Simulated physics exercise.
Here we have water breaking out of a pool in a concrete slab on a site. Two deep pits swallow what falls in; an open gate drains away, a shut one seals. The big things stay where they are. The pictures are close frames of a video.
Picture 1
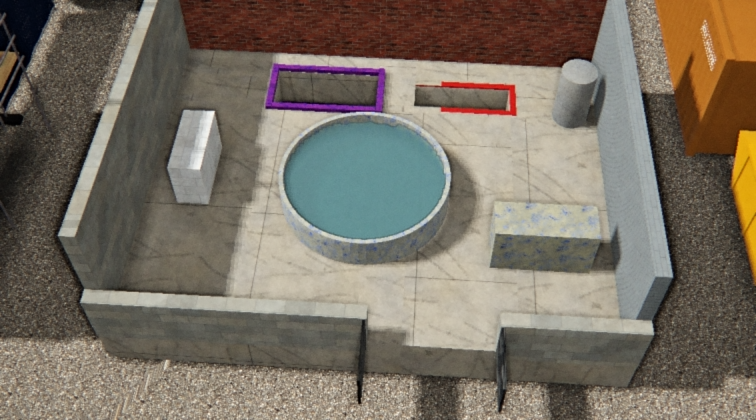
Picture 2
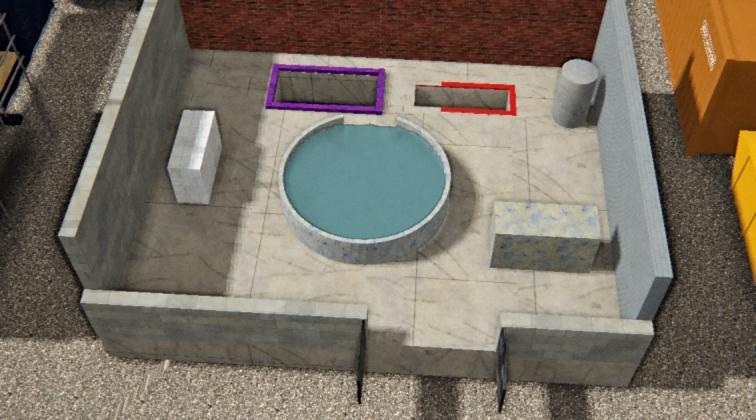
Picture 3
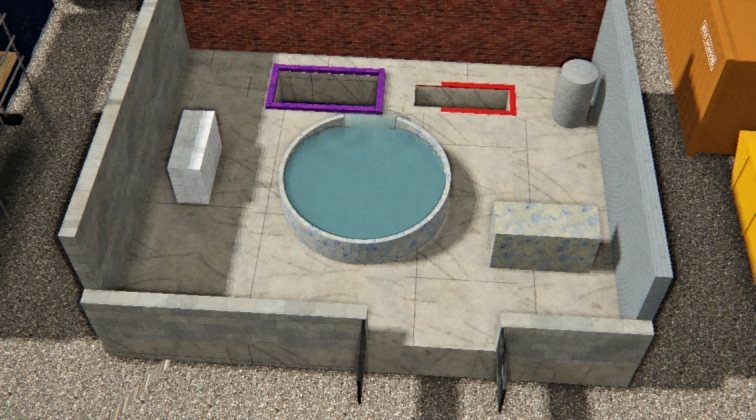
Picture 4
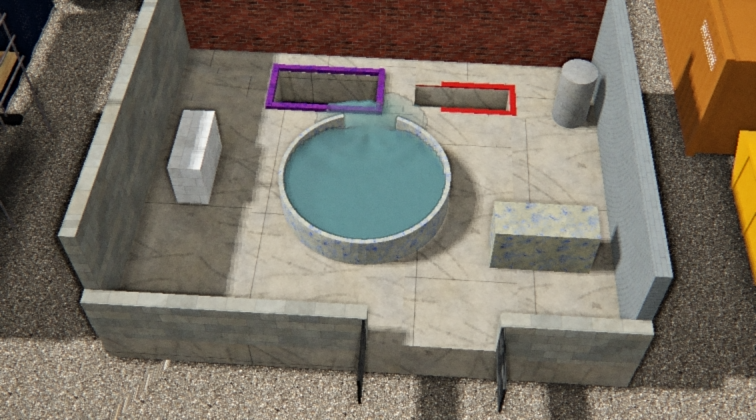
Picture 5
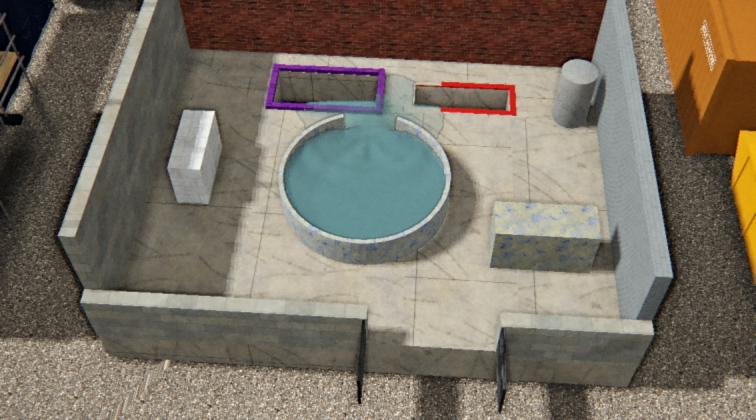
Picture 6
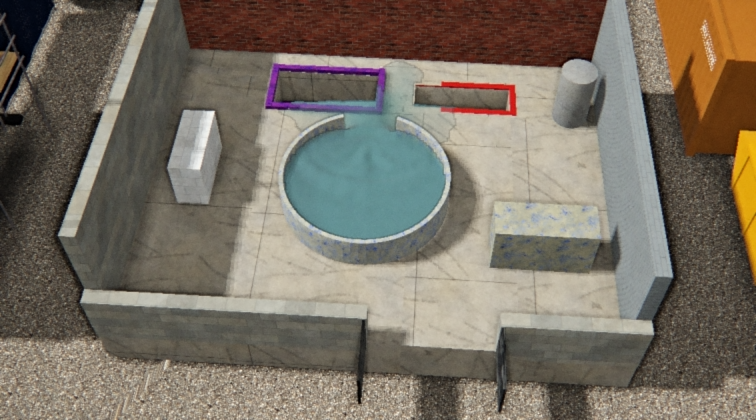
In a walled concrete yard, a round pool's far side opens and water spreads between two pits.
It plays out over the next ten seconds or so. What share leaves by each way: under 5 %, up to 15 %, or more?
In the end: The gate takes not even 5 %; the purple pit takes above 15 %; the red pit takes above 15 %.
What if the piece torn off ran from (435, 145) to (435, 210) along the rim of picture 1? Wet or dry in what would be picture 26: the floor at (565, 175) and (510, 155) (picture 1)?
In turn: Flooded, covered.
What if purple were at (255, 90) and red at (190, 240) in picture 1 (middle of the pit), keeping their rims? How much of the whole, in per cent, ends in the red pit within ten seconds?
Parts in a hundred: Red 6.
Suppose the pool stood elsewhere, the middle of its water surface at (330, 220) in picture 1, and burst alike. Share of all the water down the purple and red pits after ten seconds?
In per cent: Purple 25, red 20.
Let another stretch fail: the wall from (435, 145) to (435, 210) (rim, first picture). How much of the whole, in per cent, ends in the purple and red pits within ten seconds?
Parts in a hundred: Purple 0, red 30.
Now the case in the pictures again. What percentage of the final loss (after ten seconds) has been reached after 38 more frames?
Near 80 in a hundred.
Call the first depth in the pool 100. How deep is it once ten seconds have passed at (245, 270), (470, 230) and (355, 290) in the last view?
Roughly 4, 0 and 2 per cent, in turn.
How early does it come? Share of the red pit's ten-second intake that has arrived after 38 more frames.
Close to 70 %.
A moment on, water covers 10 % of the floor; the gate 0 %, the purple pit 5 %, the red pit 2 %.
Next, water covers 15 % of the floor; the gate 0 %, the purple pit 10 %, the red pit 5 %.
Then, water covers 25 % of the floor; the gate 0 %, the purple pit 15 %, the red pit 10 %.
Later, water covers 40 % of the floor; the gate 0 %, the purple pit 21 %, the red pit 17 %.
In the end, water covers 60 % of the floor; the gate 0 %, the purple pit 24 %, the red pit 23 %.
